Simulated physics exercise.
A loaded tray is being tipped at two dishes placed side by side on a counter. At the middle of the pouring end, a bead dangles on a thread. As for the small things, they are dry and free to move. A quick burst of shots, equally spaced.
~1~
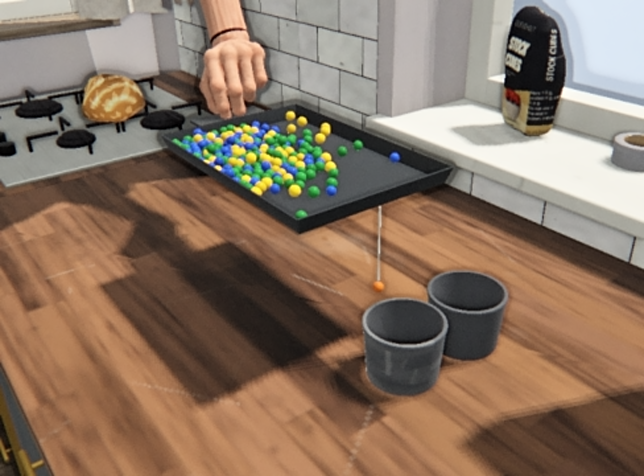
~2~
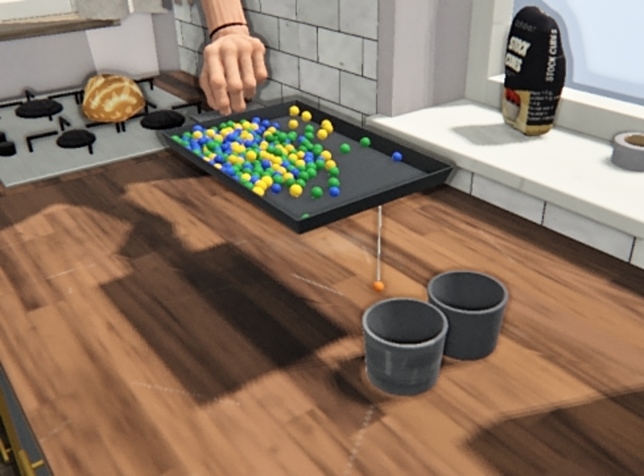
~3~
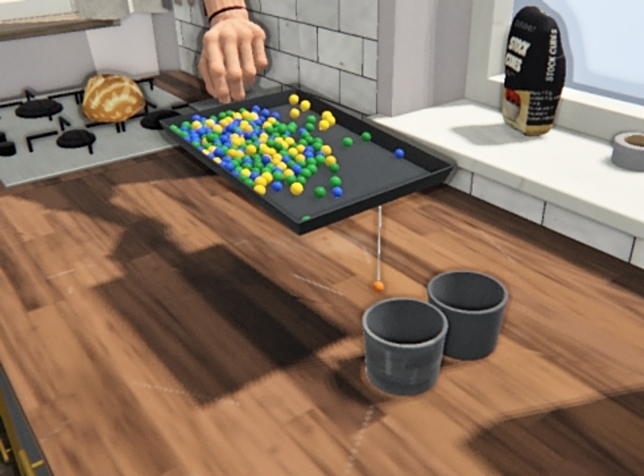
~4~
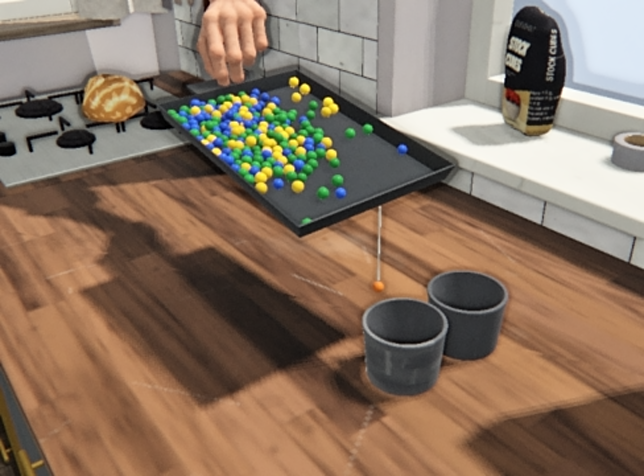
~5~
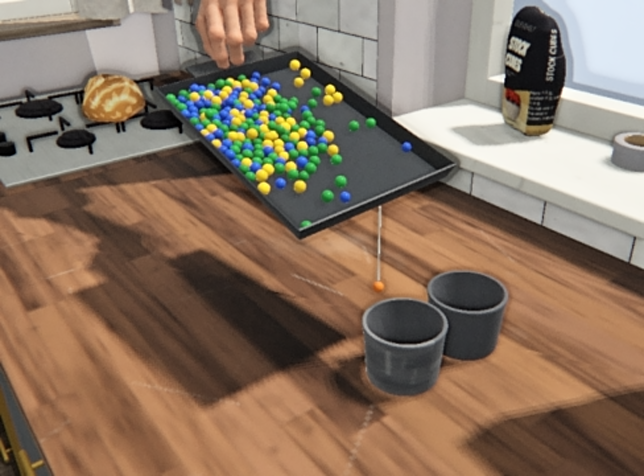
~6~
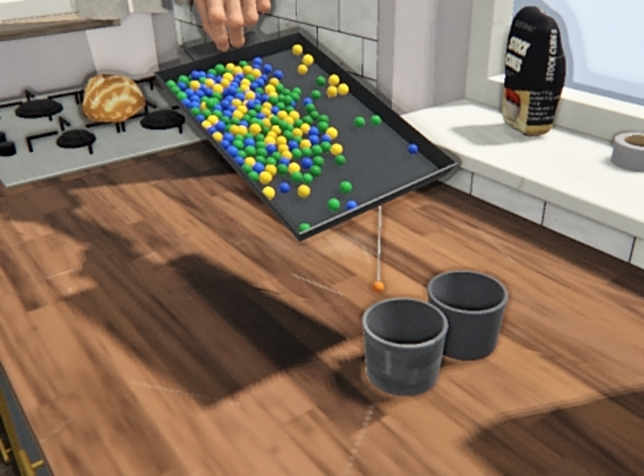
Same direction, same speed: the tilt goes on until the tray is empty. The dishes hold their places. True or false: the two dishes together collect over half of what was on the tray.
False, they collect less than half.
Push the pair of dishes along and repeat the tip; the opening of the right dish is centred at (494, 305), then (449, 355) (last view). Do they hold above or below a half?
Short of half and then Short of half.
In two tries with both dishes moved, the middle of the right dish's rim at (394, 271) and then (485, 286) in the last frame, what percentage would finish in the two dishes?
The first try yields 0% and the second yields 10%.
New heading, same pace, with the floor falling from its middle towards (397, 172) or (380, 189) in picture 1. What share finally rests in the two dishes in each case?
First some 40, then 70 per cent.
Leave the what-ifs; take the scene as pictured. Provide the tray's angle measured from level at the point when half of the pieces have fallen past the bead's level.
Somewhere near 75 degrees, I'd say.
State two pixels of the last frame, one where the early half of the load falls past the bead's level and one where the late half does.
Roughly (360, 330) first, then roughly (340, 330).
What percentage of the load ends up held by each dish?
The left dish holds 20 % and the right dish holds 0 %.
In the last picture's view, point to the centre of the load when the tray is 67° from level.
The middle of the pieces lands at roughly (349, 255).
Just after the last frame, tray tipped steeply; roughly half on the tray; about a tenth in the left dish; roughly a quarter outside both; roughly a third in the air.
A moment on, tray tipped past a quarter turn; roughly a quarter in the left dish; just a few in the right dish; the larger part outside both; just a few in the air.
Further on, tray tipped past a quarter turn; roughly a quarter in the left dish; just a few in the right dish; the larger part outside both.
When it is over, tray tipped past a quarter turn; roughly a quarter in the left dish; just a few in the right dish; the larger part outside both.
